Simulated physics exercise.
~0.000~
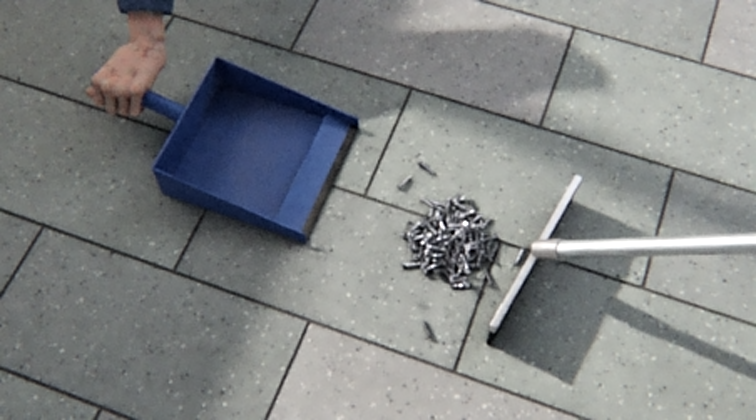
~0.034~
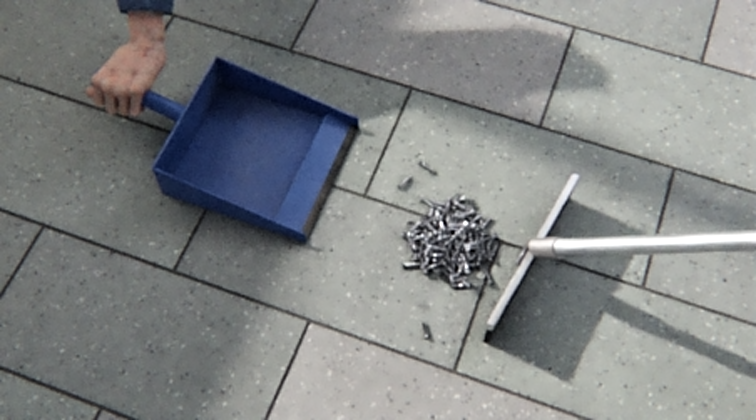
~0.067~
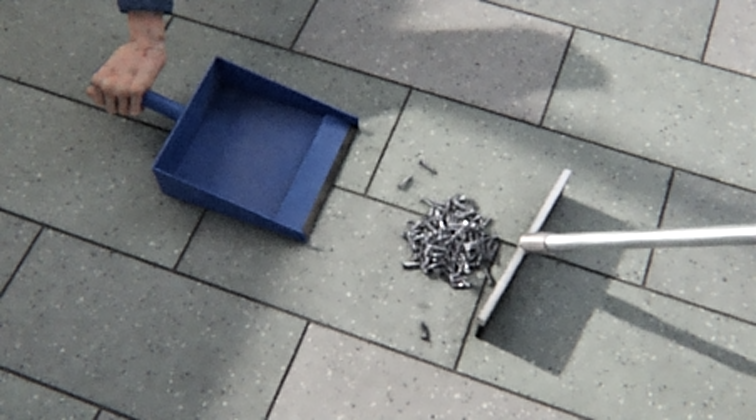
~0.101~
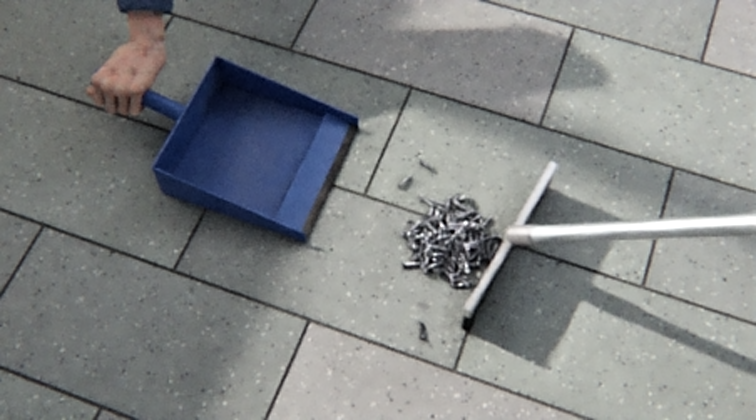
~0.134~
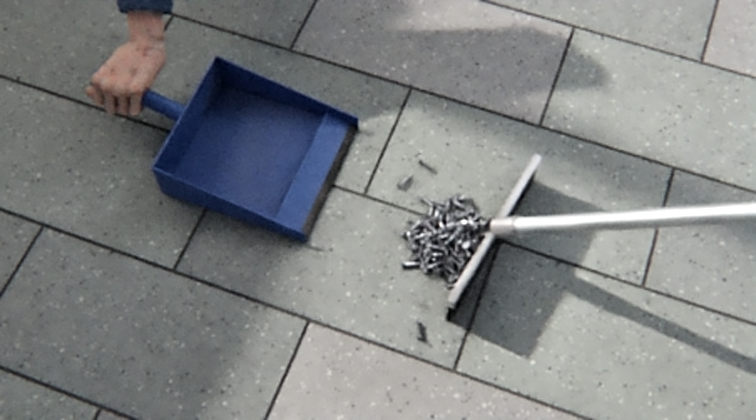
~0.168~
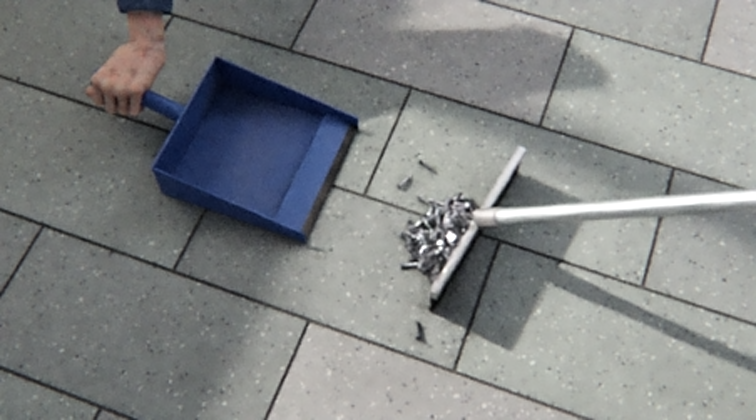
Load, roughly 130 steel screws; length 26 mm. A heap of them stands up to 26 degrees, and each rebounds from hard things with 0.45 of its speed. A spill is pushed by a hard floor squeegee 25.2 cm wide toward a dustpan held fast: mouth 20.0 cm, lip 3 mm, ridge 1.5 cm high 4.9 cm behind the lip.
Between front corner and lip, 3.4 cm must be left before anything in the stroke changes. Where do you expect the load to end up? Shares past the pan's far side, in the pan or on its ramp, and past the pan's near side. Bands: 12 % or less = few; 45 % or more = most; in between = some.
Shares - past the pan's far side: Few; in the pan or on its ramp: Some; past the pan's near side: Few.
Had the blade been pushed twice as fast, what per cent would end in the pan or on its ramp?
It would be around 60 per cent.
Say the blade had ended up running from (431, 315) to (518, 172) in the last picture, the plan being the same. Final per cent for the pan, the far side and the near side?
The pan gets 5, the far side 0 and the near side 15.
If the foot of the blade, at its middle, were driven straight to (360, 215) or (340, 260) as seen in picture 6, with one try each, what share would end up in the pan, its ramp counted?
Close to 15 and 5 in a hundred, in that order.
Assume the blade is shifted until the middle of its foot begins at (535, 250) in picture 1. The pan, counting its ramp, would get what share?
15 %.
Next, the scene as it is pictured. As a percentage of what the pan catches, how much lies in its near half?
Around 60 in a hundred.
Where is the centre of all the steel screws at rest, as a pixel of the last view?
Roughly pixel (340, 184).
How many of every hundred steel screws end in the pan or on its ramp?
Result: Roughly 20 %.
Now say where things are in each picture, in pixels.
Blade from (494, 328) to (576, 183), moved 0.0 cm, 0 of the pieces shifted so far; middle of the pieces at (455, 239); pan at (250, 156), in the first frame.
Blade from (491, 326) to (574, 181), moved 0.4 cm, 0 of the pieces shifted so far; middle of the pieces at (455, 239), in the second frame.
Blade from (482, 321) to (566, 176), moved 1.6 cm, 1 of the pieces shifted so far; middle of the pieces at (455, 239), in the third frame.
Blade from (468, 312) to (552, 169), moved 3.7 cm, 3 of the pieces shifted so far; middle of the pieces at (455, 238), in the fourth frame.
Blade from (451, 303) to (536, 162), moved 6.1 cm, 18 of the pieces shifted so far; middle of the pieces at (454, 238), in the fifth frame.
Blade from (434, 294) to (520, 154), moved 8.5 cm, 99 of the pieces shifted so far; middle of the pieces at (447, 236); pan at (250, 156). The blade's pace is about 0.72 m/s, heading 11 degrees away from the viewer's side, in the sixth frame.
Then, at 0.29 s, middle of the blade 13 cm from the lip; 0 % over the lip, far side 0 %, near side 0 %.
After 0.38 s, middle of the blade 7 cm from the lip; 0 % over the lip, far side 0 %, near side 0 %.
After 0.59 s, middle of the blade 6 cm from the lip; 20 % over the lip, far side 5 %, near side 0 %.
In the end, at 0.9 s, far side 5 %, pan 20 %, near side 0 %, in front of the lip or behind the blade 75 %.
